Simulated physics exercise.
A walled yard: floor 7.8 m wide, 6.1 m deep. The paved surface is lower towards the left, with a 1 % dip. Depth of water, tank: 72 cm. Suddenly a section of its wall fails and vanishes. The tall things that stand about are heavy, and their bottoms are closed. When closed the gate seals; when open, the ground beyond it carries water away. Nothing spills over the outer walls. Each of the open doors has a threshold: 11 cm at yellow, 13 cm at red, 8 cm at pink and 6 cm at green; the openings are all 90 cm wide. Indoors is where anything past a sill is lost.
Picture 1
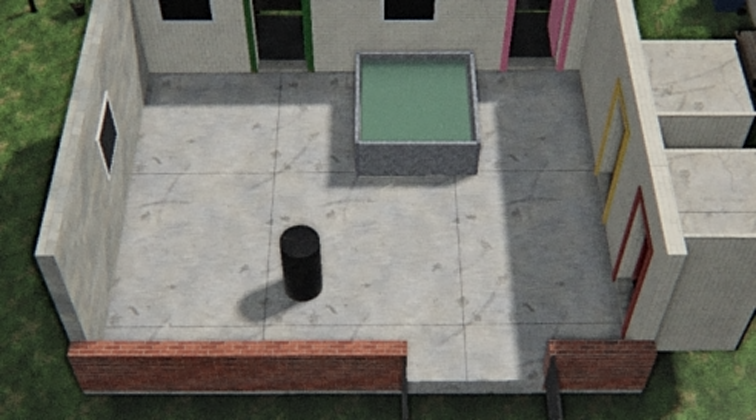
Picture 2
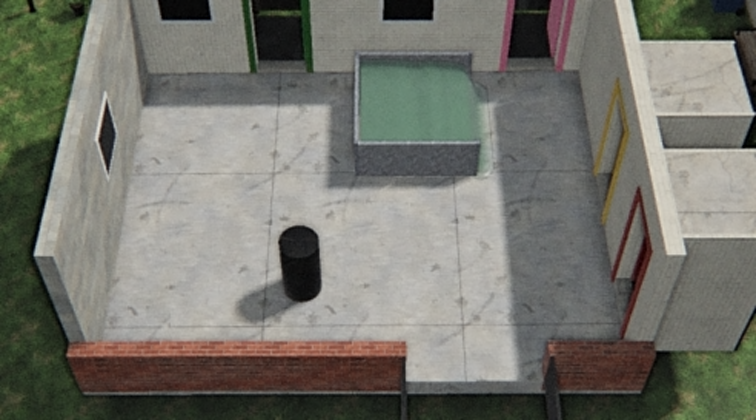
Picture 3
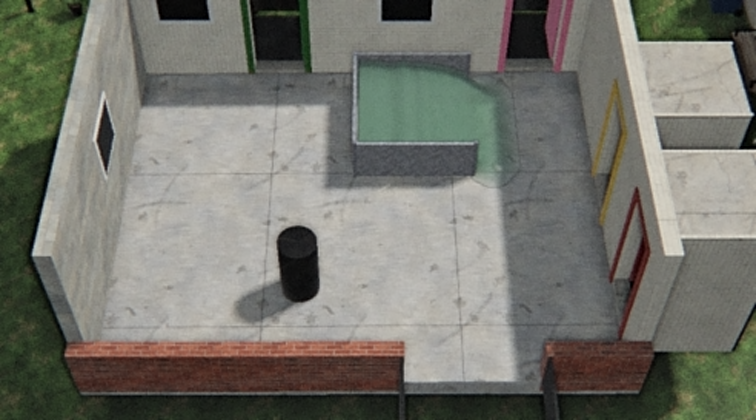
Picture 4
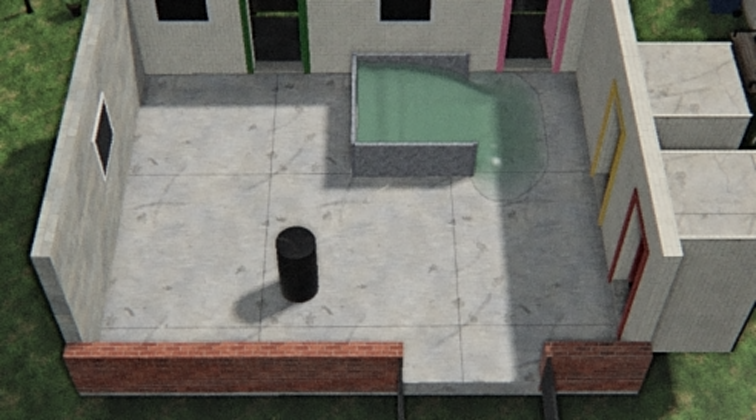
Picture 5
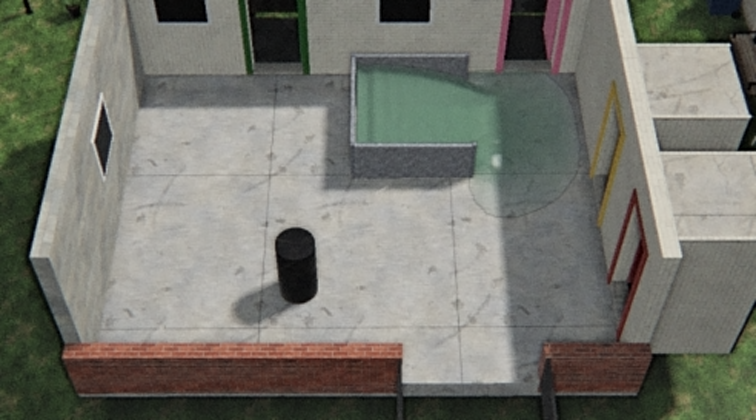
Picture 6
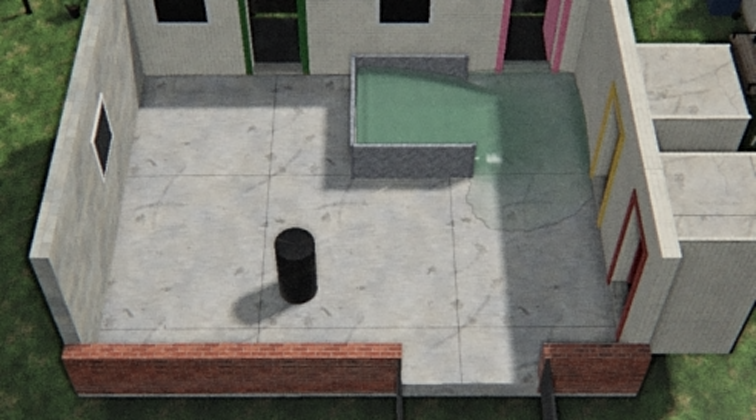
Green water pouring from the opened right side of a raised tank and spreading across the paved floor of a walled yard.
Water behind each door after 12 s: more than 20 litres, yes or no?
Yellow door: Yes; red door: No; pink door: Yes; green door: No.
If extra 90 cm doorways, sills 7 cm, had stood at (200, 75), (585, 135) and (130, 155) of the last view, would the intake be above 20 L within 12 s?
Well, the first is on the low side, the second is on the high side, and the third is on the low side.
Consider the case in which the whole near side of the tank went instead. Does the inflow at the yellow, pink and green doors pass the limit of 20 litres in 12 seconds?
Here's how it goes: Yellow falls short, pink falls short, green falls short.
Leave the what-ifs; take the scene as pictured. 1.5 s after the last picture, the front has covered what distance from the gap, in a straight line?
5.0 m.
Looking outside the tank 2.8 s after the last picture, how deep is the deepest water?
About 26 cm.
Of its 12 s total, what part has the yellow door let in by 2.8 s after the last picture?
Share by then: ~ 95 %.
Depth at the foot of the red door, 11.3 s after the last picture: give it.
Depth: ~ 3.5 cm.
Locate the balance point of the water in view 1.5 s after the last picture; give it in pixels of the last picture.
About (499, 143).
Then, 0.7 s after the last picture water covers 15 % of the floor and is deepest (49 cm) near (566, 78); yellow door 24 cm at the sill, 16 L in, red door not reached, pink door 25 cm at the sill, 11 L in, green door not reached.
Then, 1.5 s after the last picture water covers 20 % of the floor and is deepest (39 cm) near (566, 78); yellow door 22 cm at the sill, 61 L in, red door 8 cm at the sill, 0 L in, pink door 32 cm at the sill, 123 L in, green door not reached.
Then, 2.8 s after the last picture water covers 35 % of the floor and is deepest (26 cm) near (597, 357); yellow door 14 cm at the sill, 94 L in, red door 7 cm at the sill, 0 L in, pink door 21 cm at the sill, 278 L in, green door not reached.
Then, 6.3 s after the last picture water covers 60 % of the floor and is deepest (10 cm) near (402, 369); yellow door 5 cm at the sill, 98 L in, red door 9 cm at the sill, 1 L in, pink door 6 cm at the sill, 332 L in, green door 2 cm at the sill, 0 L in.
Then, 11.3 s after the last picture water covers 75 % of the floor and is deepest (9 cm) near (94, 371); yellow door 4 cm at the sill, 98 L in, red door 4 cm at the sill, 1 L in, pink door 6 cm at the sill, 333 L in, green door 1 cm at the sill, 0 L in.
